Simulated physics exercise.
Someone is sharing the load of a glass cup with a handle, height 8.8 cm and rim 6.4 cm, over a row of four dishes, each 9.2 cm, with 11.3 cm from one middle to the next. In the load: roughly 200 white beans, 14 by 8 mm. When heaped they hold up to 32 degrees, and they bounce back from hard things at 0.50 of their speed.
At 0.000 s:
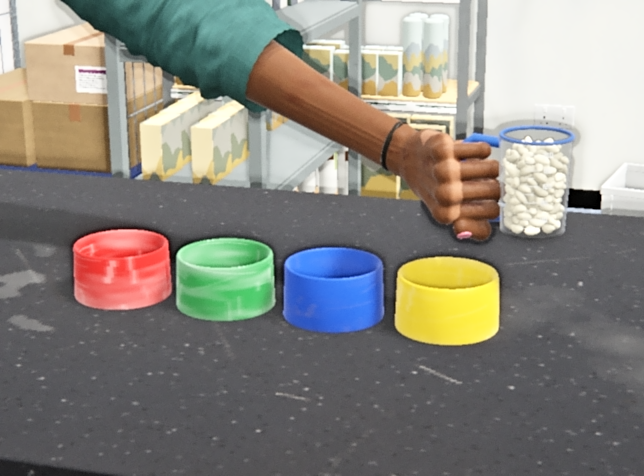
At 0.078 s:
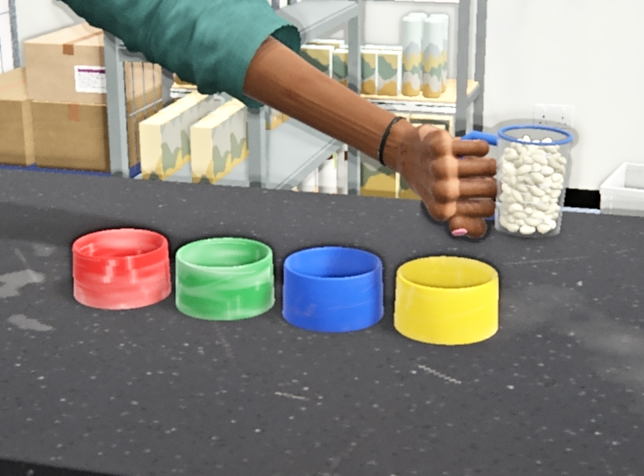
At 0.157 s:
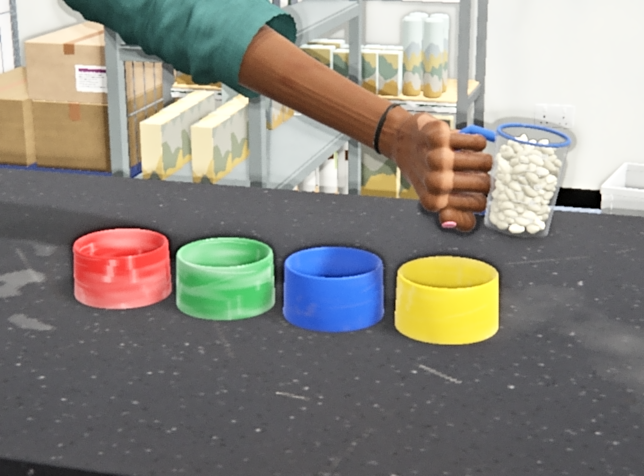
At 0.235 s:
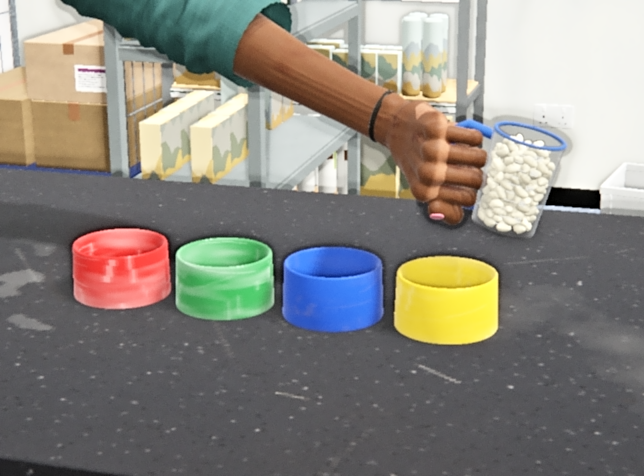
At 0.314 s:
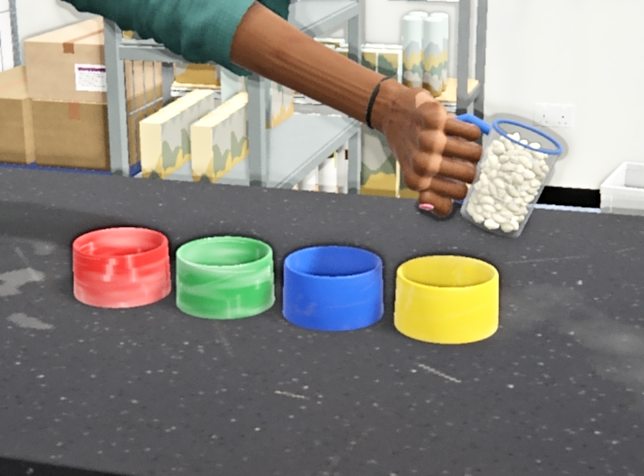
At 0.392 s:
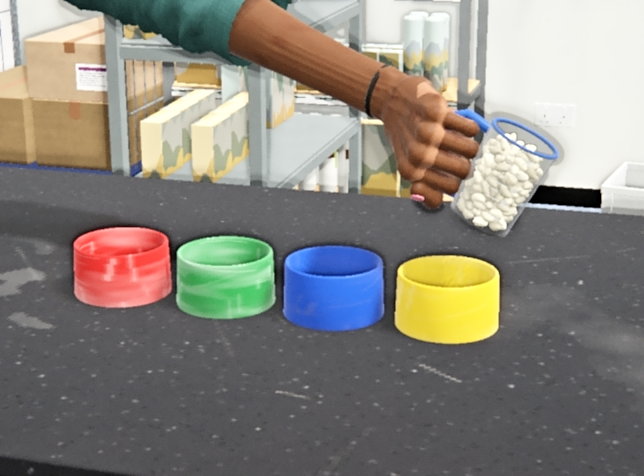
The video shows a hand holding a clear cup of white beans by its blue handle beside red, green, blue and yellow dishes on a dark counter, then moving it slightly left while gradually tilting it to the right.
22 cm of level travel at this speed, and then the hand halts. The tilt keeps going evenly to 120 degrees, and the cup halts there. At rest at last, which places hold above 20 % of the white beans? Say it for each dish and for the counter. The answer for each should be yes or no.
Red dish - no, blue dish - no, green dish - no, yellow dish - yes, counter - no.
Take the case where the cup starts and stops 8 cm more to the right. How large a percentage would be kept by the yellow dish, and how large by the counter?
Yellow 0, counter 100.
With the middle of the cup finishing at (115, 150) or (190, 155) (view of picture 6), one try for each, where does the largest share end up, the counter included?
First try: Yellow; second try: Yellow.
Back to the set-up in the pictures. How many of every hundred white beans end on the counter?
Estimate: Near 0 per cent.
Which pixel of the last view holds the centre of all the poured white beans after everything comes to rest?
I'd put it at about (441, 301).
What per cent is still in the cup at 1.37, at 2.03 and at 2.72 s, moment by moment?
Series: 90 / 0 / 0 per cent.
After 1.37 s, tilt 104 degrees; cup holds 90 %, yellow 5 %.
After 2.03 s, tilt 120 degrees; cup holds 0 %, yellow 100 %.
After 2.72 s, tilt 120 degrees; cup holds 0 %, yellow 100 %.
By 3.0 s all is still; red 0 %, blue 0 %, green 0 %, yellow 100 %, counter 0 %.
